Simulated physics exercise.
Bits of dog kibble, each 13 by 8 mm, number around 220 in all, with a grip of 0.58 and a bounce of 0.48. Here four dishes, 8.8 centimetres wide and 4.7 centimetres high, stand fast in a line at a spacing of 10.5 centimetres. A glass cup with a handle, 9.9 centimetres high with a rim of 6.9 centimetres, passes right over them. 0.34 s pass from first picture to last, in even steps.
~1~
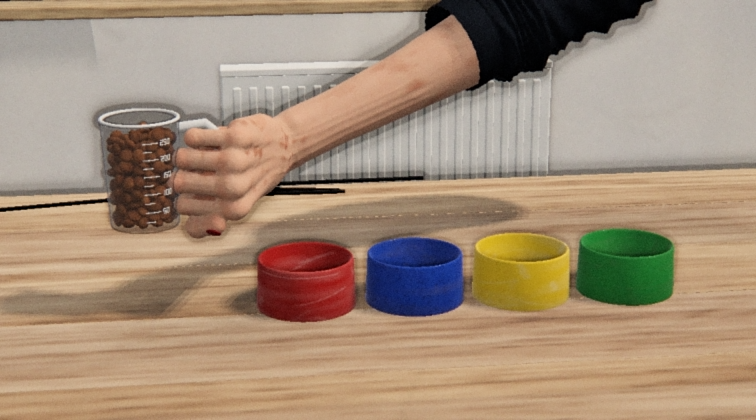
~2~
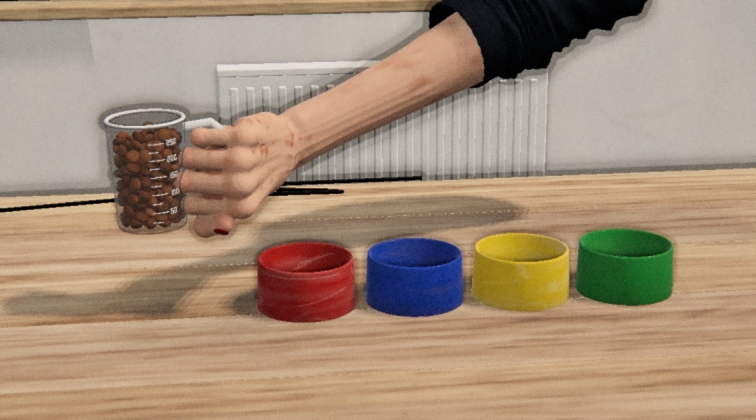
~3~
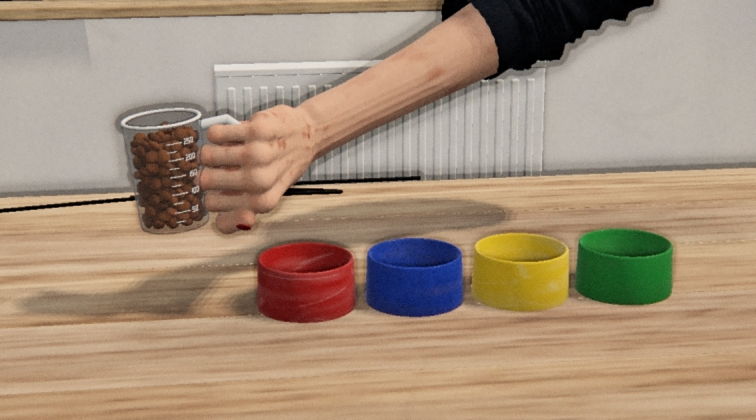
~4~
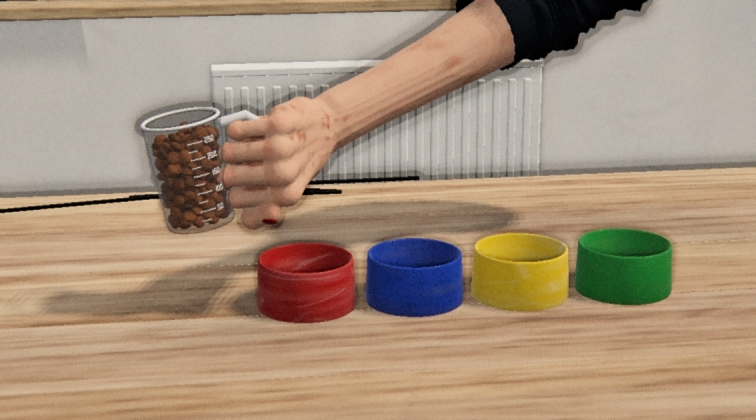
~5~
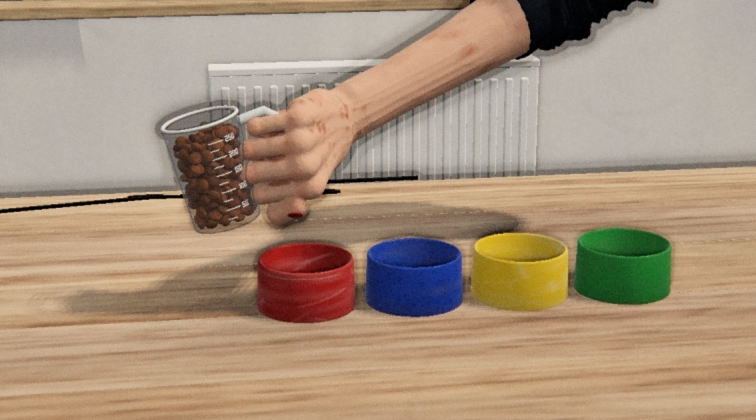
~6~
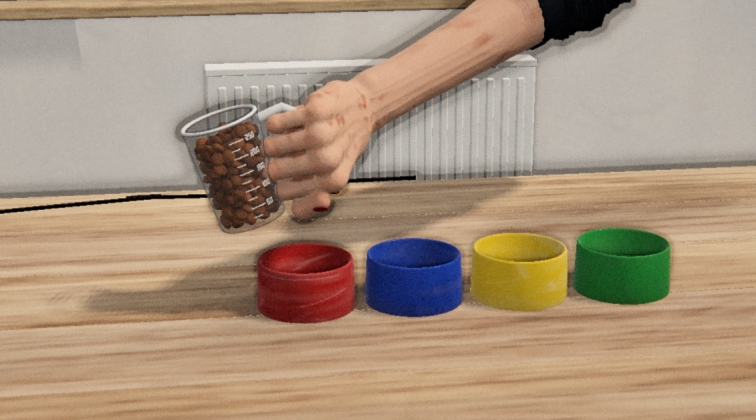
A hand carrying a clear handled cup of brown pieces rightward, gradually tilting it, behind red, blue, yellow and green dishes.
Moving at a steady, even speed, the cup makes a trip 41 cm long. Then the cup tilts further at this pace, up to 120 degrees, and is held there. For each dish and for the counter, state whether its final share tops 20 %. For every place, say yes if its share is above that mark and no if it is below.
Red: No, blue: No, green: No, yellow: Yes, counter: No.
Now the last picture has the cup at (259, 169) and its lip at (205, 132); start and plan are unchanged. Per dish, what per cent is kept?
Dish by dish: Red 0 per cent, blue 0 per cent, green 0 per cent, yellow 100 per cent.
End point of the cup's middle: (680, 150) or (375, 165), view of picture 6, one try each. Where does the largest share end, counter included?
The biggest share goes to green first, then to red.
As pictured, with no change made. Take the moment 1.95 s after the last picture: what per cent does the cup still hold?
Roughly 30 %.
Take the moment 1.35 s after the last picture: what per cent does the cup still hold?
Close to 100 % of the load.
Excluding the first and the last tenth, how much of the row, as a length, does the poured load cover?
Roughly 5 cm of the row.
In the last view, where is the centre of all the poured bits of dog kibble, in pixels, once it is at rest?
Centre at rest: Approx. (515, 264) px.
Then, 0.81 s after the last picture, tilt 65 degrees; cup holds 100 %.
Then, 1.35 s after the last picture, tilt 97 degrees; cup holds 100 %.
Then, 1.95 s after the last picture, tilt 120 degrees; cup holds 30 %, yellow 70 %.
In the end, red 0 %, blue 0 %, green 0 %, yellow 100 %, counter 0 %.
